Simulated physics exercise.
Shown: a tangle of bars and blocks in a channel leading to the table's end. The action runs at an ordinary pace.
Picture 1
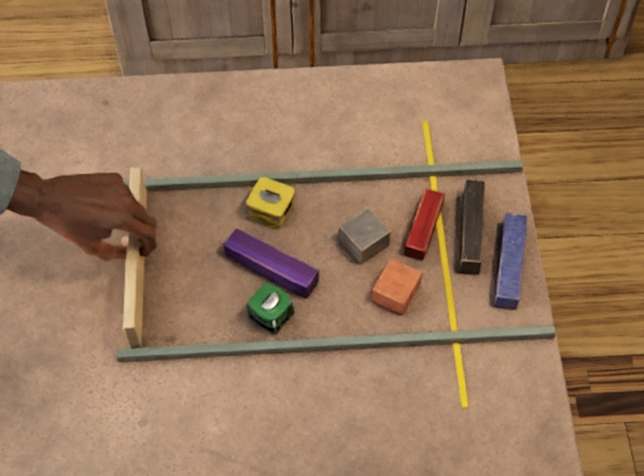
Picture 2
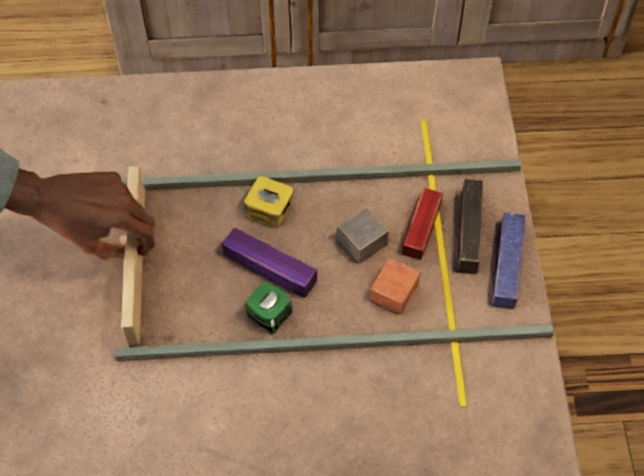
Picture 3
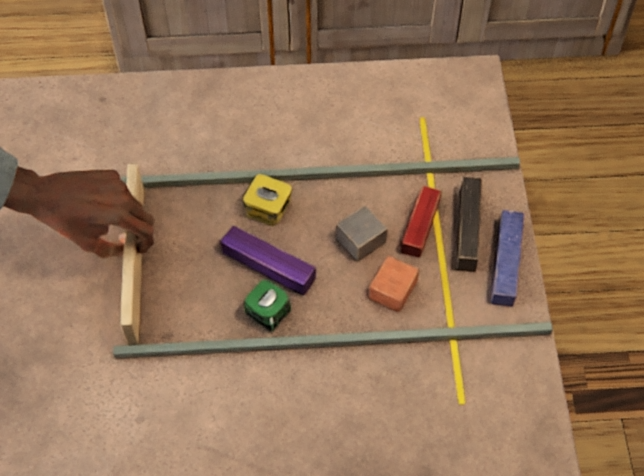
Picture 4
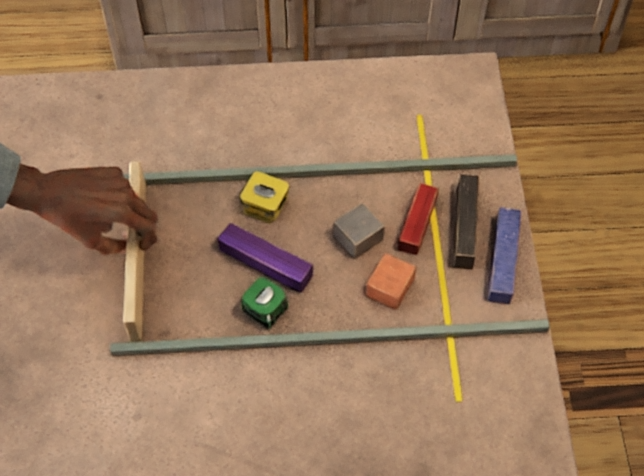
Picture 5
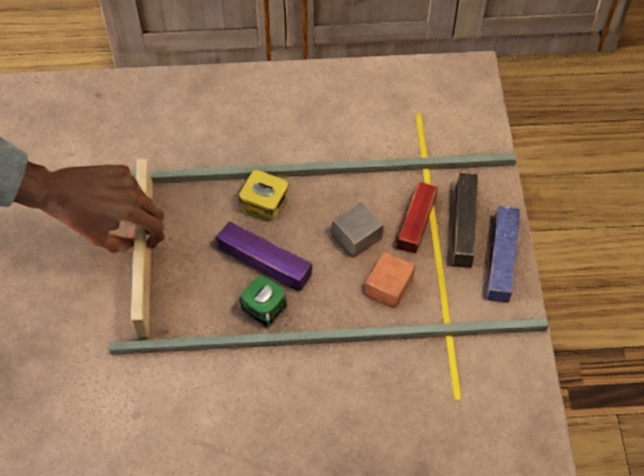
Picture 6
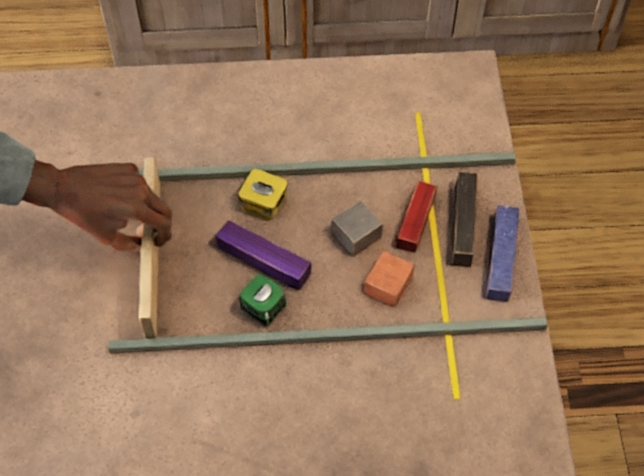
At the start, a hand holds an upright wooden board at the left end of a channel between two green strips, with scattered bars and blocks lying to its right near a yellow line. The hand then slides the board slightly to the right, still short of the objects, which stay in place.
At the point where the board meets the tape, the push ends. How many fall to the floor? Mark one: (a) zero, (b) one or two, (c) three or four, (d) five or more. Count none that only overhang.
(b) one or two.
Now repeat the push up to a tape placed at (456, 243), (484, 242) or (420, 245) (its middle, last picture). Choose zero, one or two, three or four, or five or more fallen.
Per place, in order: 1 or 2; 3 or 4; not one.
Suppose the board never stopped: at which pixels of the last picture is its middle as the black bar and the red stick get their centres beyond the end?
(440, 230) and (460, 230), roughly.
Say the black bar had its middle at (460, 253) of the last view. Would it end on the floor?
It simply keeps its place on top.
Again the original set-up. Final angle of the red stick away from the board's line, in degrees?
Roughly 5°.
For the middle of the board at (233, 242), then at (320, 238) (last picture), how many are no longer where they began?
Counting first: 1, next 5.
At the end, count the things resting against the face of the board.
3.
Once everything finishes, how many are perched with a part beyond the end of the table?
I'd put it at 1.
Soon after, none off yet; blue bar at rest near (503, 253); black bar at rest near (465, 219); red stick at rest near (417, 216).
Then, none off yet; blue bar at rest near (503, 253); black bar at rest near (465, 219); red stick moving near (422, 216).
At rest, the number that fall off is one or two; fallen, blue bar.
